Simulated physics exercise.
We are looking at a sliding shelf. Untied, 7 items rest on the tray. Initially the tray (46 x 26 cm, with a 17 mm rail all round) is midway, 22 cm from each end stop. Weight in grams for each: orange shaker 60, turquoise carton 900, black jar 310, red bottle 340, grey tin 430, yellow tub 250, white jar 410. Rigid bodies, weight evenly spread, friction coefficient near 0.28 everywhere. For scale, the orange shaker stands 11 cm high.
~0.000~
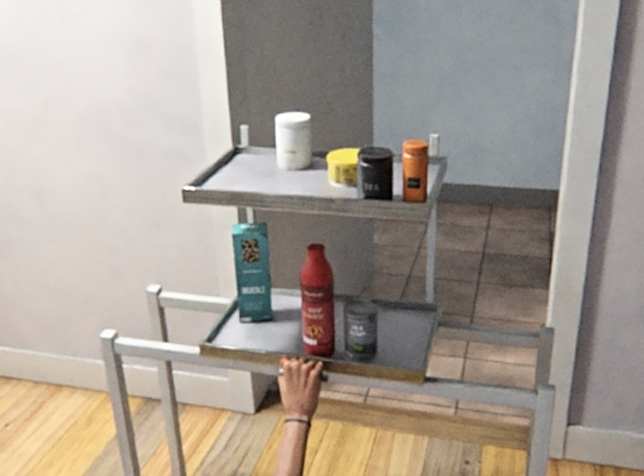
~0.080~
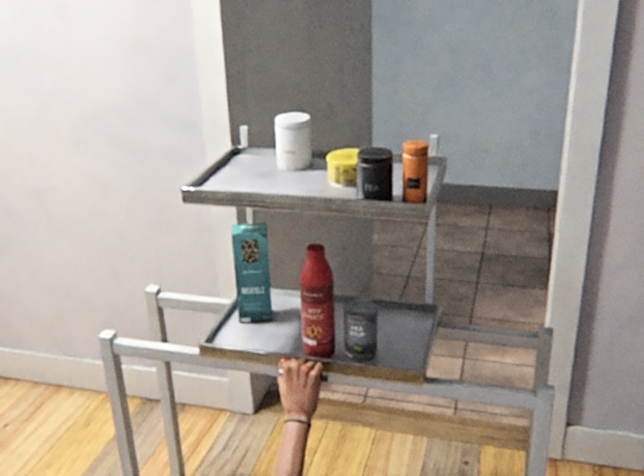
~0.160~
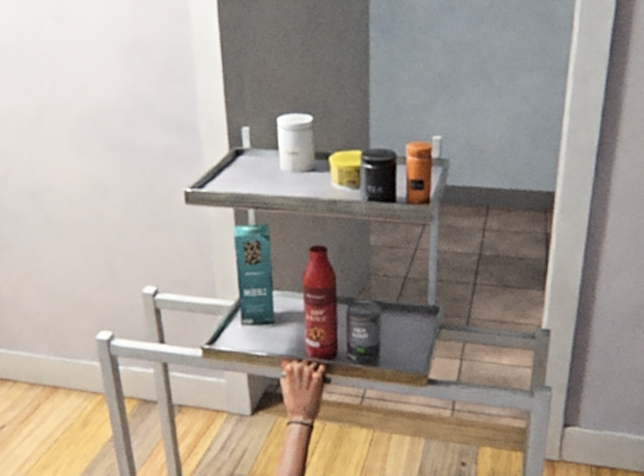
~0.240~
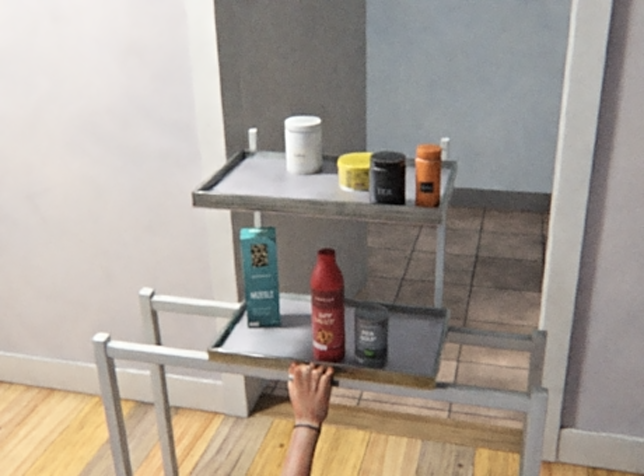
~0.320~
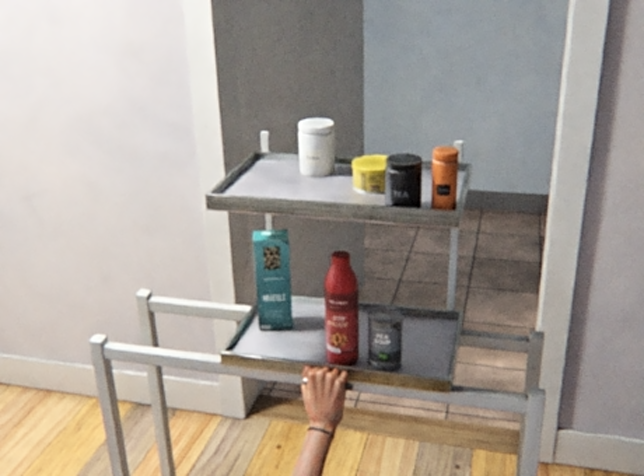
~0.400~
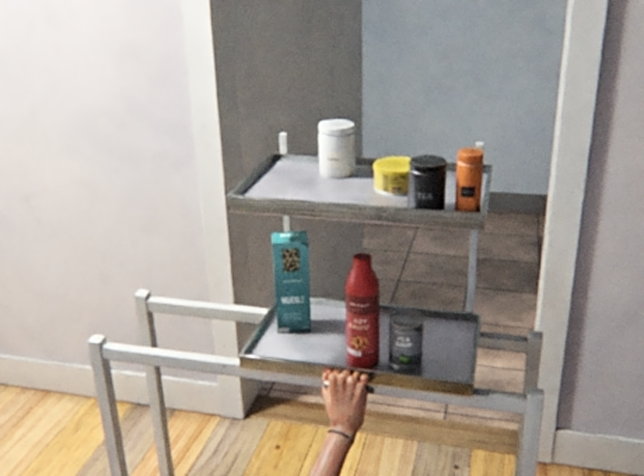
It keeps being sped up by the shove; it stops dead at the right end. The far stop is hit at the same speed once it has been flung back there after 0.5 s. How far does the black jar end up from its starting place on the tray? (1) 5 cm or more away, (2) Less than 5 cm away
The answer is 1.
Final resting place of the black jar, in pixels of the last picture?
It settles at around (198, 171).
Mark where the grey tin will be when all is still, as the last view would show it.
Resting point, approx. (241, 322) px.
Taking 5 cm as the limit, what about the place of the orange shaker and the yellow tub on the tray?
Here the orange shaker moves off, and the yellow tub is left in place.
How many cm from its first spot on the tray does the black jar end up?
Roughly 11 cm.
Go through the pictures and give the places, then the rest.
Tray midway; black jar (375, 176); orange shaker (415, 173), in the first frame.
Tray midway; red bottle (317, 301); grey tin (361, 331), in the second frame.
Tray 1 cm right; yellow tub (353, 170); white jar (297, 143), in the third frame.
Tray 4 cm right; orange shaker (428, 178); turquoise carton (261, 278), in the fourth frame.
Tray 7 cm right; red bottle (342, 308); grey tin (385, 338), in the fifth frame.
Tray 11 cm right; black jar (427, 185); yellow tub (397, 176), in the sixth frame.
By 0.70 s, tray 22 cm right; black jar tilted 5° near (499, 188); turquoise carton 10 cm from its spot; red bottle 10 cm from its spot.
By 2.10 s, tray 22 cm left; black jar 2 cm from its spot near (243, 173); turquoise carton 10 cm from its spot; white jar 9 cm from its spot.
By 2.20 s, tray 22 cm left; black jar 7 cm from its spot near (215, 172); orange shaker 9 cm from its spot; turquoise carton 4 cm from its spot.
When it is over (2.7 s), not toppled but over 5 cm from the start, orange shaker and black jar; the other 5 within 5 cm of the start. In the last view, black jar near (198, 171).
